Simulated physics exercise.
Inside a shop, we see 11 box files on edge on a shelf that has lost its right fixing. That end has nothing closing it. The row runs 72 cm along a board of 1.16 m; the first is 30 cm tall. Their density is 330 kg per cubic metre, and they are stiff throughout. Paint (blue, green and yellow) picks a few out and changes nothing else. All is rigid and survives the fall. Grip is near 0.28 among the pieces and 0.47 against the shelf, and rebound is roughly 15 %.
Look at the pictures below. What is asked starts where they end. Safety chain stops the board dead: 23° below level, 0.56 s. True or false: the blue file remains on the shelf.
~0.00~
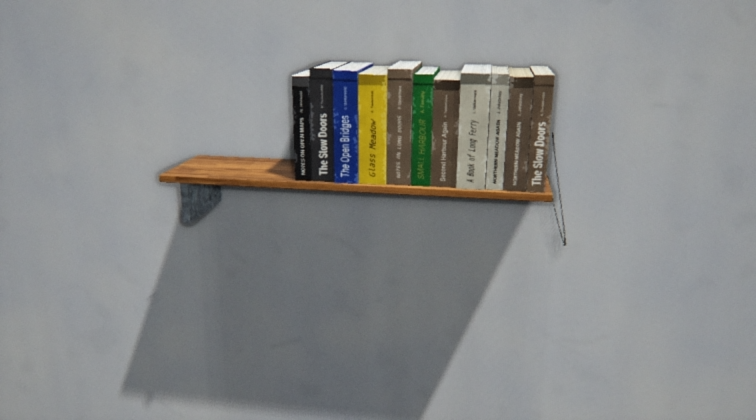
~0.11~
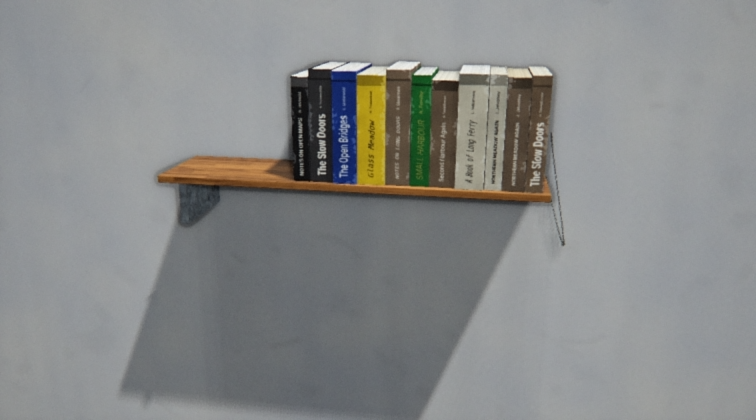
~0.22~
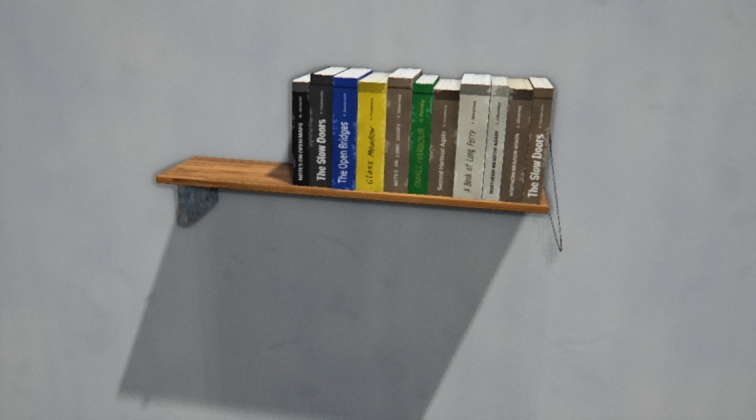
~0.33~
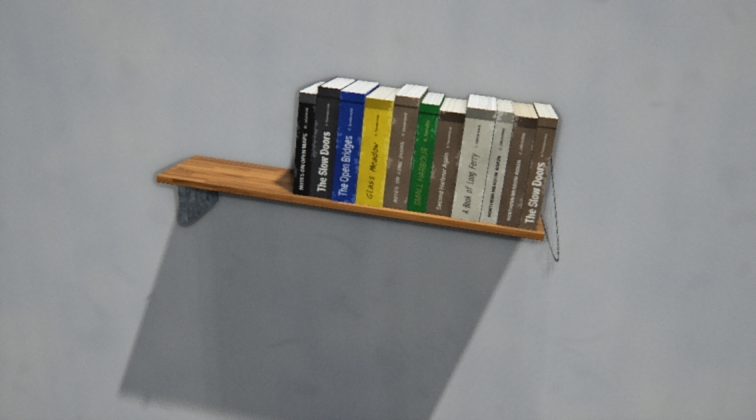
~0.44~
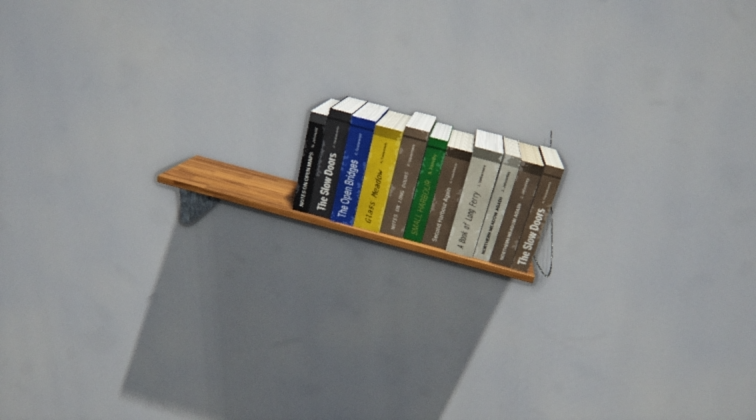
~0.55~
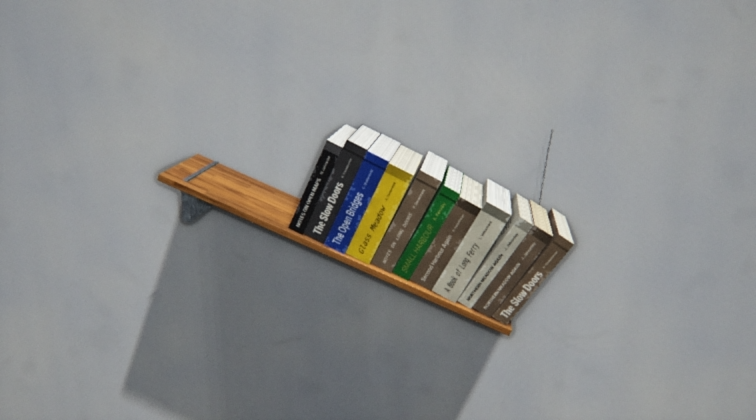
True.
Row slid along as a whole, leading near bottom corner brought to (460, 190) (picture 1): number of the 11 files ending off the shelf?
Count at the end: 5.
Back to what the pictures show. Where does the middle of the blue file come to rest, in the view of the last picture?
Look near (428, 270) in the last frame.
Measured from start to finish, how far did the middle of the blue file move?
Around 55 cm, start to finish.
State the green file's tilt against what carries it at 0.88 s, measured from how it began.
About 50 degrees.
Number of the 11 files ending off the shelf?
Count: 10.
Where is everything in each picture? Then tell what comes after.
In the first picture (we follow the side turned to the camera; leans and shifts are taken against what carries them), shelf's free end (541, 198) slope 0°; blue file (345, 129); yellow file (372, 131); green file (422, 132); no piece has moved.
The second picture shows shelf's free end (540, 198) slope 0°; blue file (344, 129).
The third picture shows shelf's free end (537, 210) slope 2°; blue file (344, 135).
The fourth picture shows shelf's free end (533, 236) slope 6°; blue file (348, 149).
The fifth picture shows shelf's free end (524, 278) slope 13°; blue file (352, 172).
The sixth picture shows shelf's free end (501, 329) slope 22°; blue file (356, 204); green file (426, 235) tipped 6°; yellow file (379, 215); steepest lean 11°, the file at (532, 281); 8 stirred so far.
Around 0.88 s, 2 of the 11 files off the shelf; blue file tipped 48°; green file tipped 48°.
Around 1.84 s, 7 of the 11 files off the shelf; blue file on its side; green file upside down.
Finally (2.7 s), 10 of the 11 files off the shelf; blue file on its side; green file upside down; yellow file on its side. Seen by the last camera, middles, blue file near (428, 270).
